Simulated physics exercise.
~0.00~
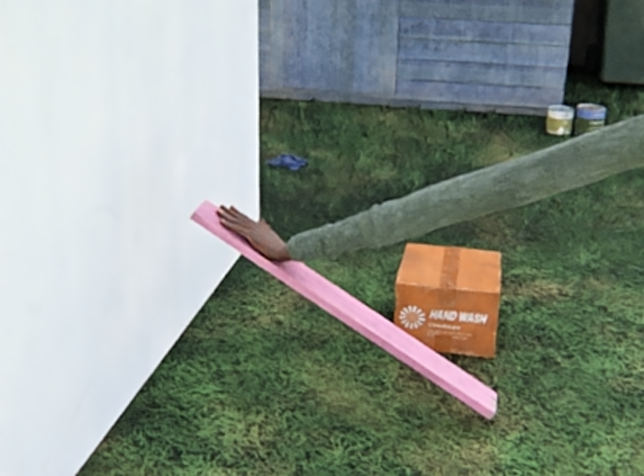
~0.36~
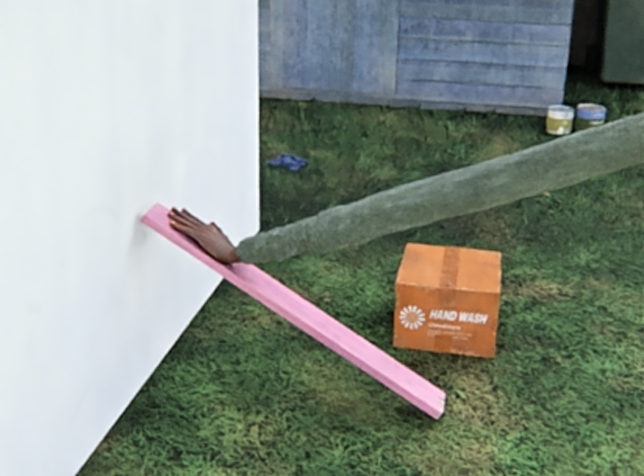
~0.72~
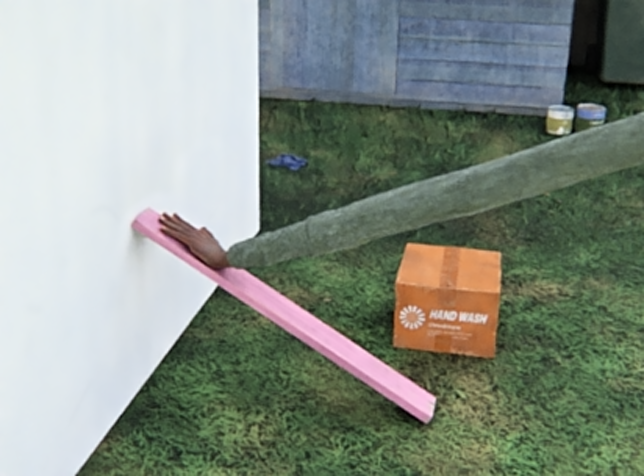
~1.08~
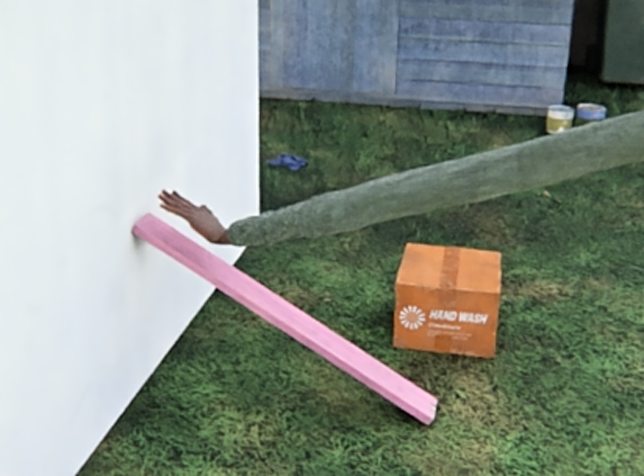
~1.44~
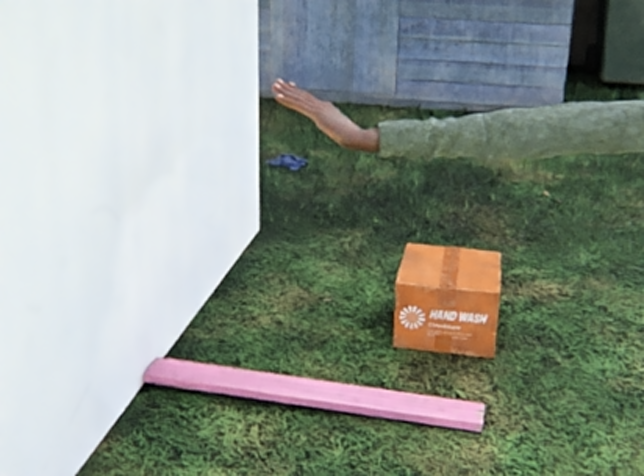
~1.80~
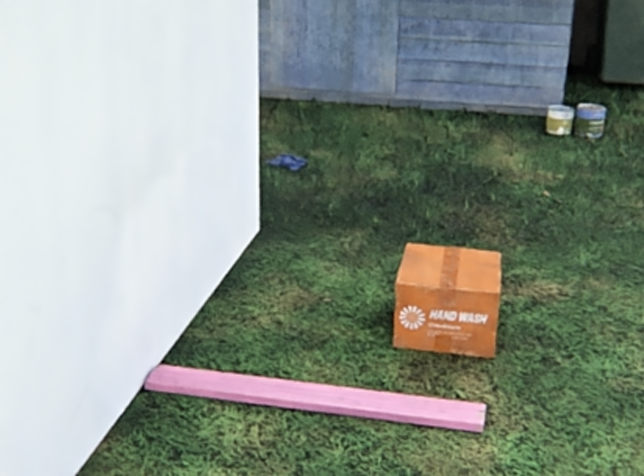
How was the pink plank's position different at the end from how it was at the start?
At the start the pink plank was leaning at a slant under the hand, but by the end it was lying down on its side on the grass.
